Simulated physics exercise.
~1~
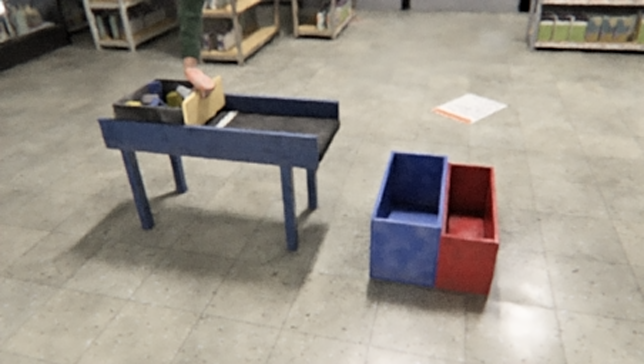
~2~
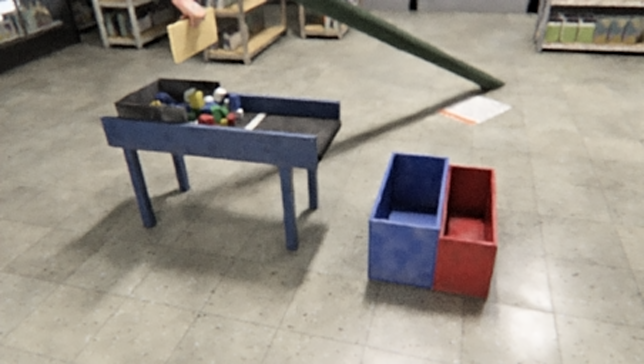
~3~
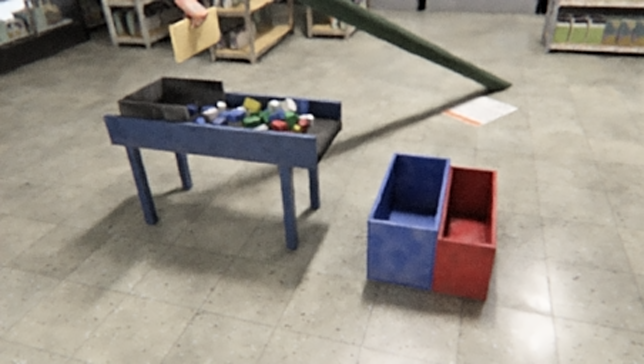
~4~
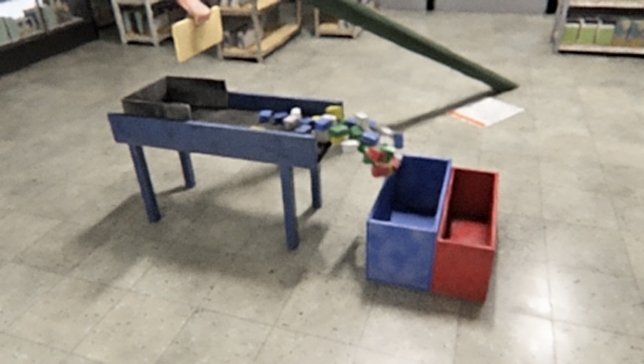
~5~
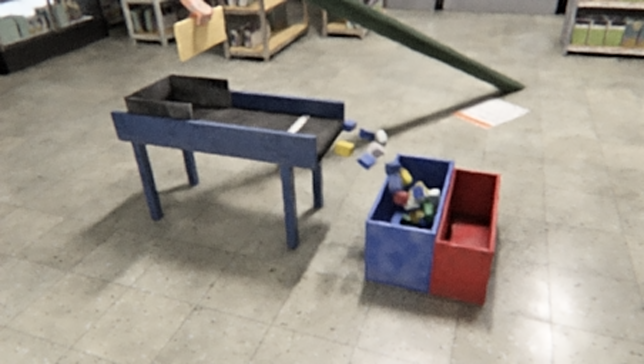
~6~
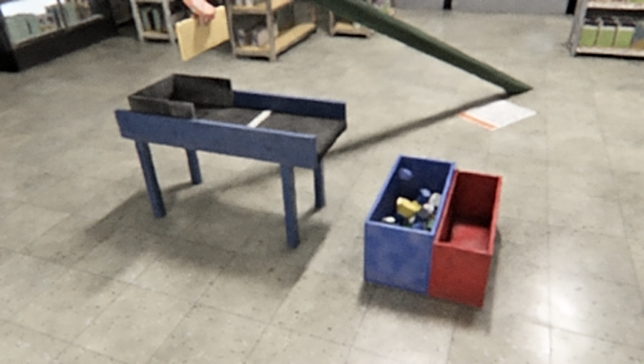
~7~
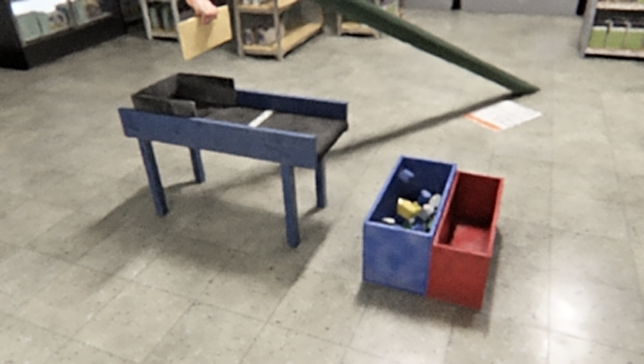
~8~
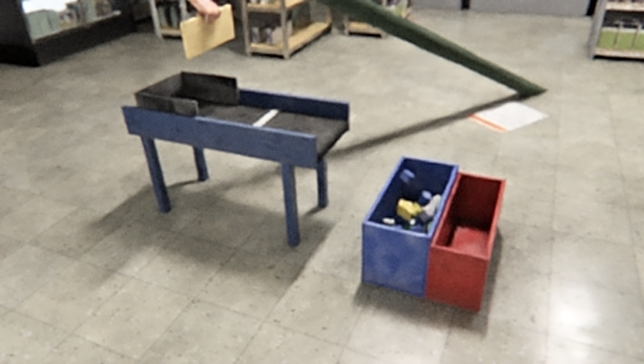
At first, a hand holds a tan board against a black pen full of small coloured bricks, which sits at the left end of a blue-sided table with a dark belt, while a blue tub and a red bin stand on the floor to the right. The hand lifts the board, and the bricks ride rightward along the belt in a loose cluster. They spill off the far end in a stream and drop toward the blue tub. The last few tumble in after the others. Finally, the belt is empty, all the bricks rest in the blue tub, and the red bin remains empty.
